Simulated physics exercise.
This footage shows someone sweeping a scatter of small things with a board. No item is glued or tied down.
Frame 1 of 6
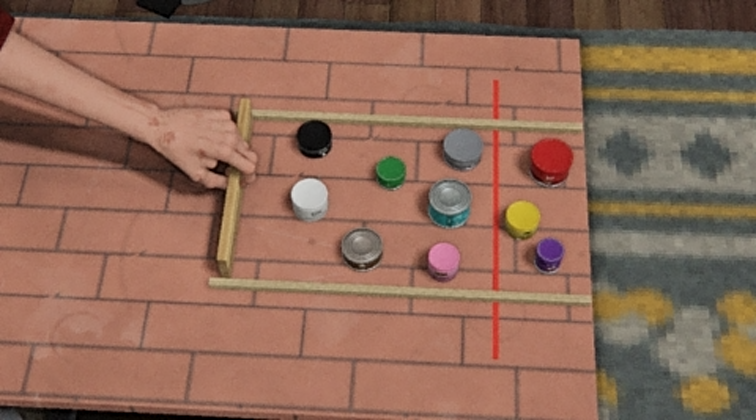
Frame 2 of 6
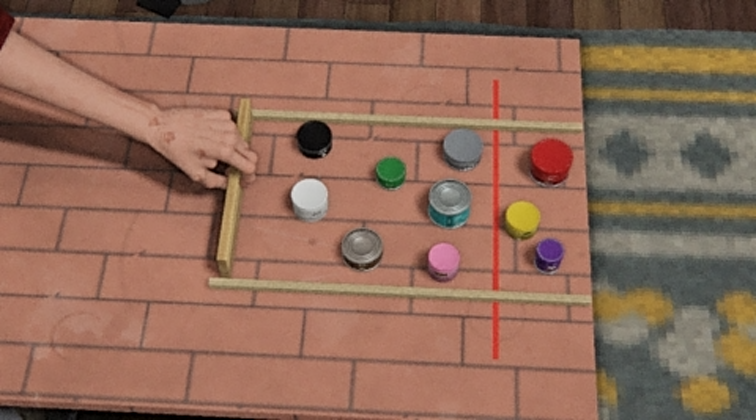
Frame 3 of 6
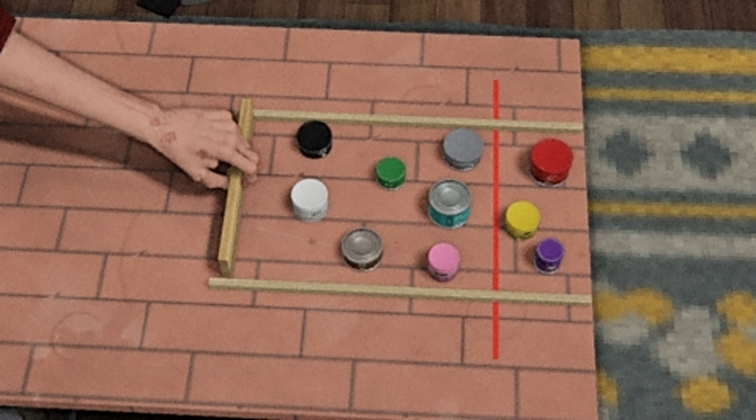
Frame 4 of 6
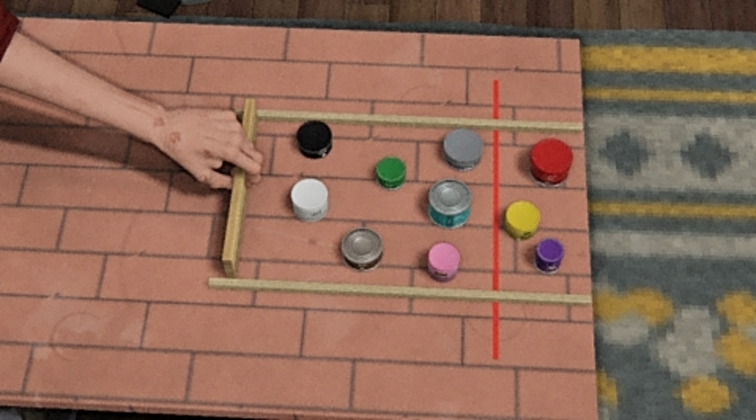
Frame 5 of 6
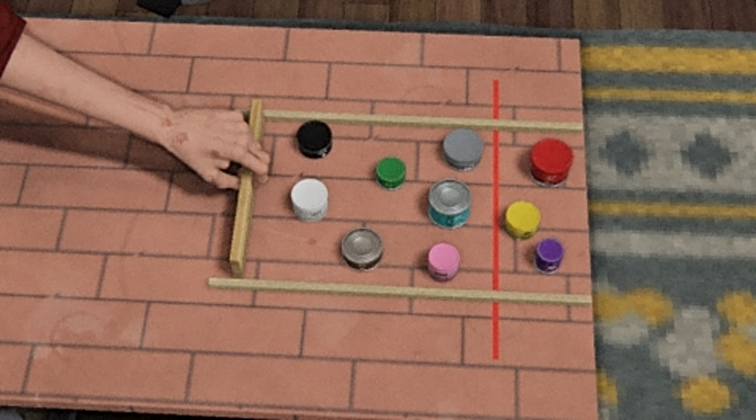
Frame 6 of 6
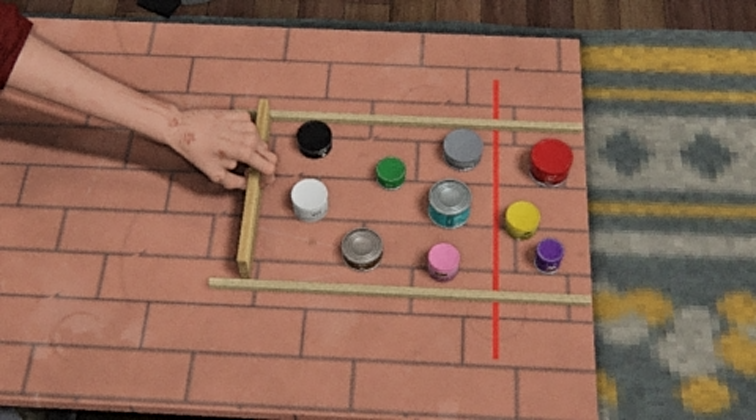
On a brick-patterned surface beside a grey and yellow rug, a hand holds a wooden board upright at the left of scattered small, colourful tubs and tins. The board stays nearly still at first, then the hand slides it slightly right between two thin strips, while the containers remain in place.
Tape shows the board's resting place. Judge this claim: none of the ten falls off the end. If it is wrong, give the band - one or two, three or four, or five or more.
Right.
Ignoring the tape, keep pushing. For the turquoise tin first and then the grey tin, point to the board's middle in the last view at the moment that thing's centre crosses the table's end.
The middle is at (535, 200) when it's the turquoise tin, and at (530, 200) when it's the grey tin.
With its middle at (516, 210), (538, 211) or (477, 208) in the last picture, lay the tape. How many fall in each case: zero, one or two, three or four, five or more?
So, for the three spots in the order asked, I'd go with just one or two, 3 or 4 and no fall at all.
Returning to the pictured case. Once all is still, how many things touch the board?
Contact count: 4.
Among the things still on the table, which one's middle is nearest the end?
Result: Red tin.
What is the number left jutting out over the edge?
It's 1.
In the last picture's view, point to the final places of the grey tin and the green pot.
The grey tin at (549, 157), the green pot at (511, 179).
A little later, none off yet; red tin at rest near (550, 163); purple tin at rest near (549, 256); yellow tub at rest near (522, 221).
When it is over, the number that fall off is zero.
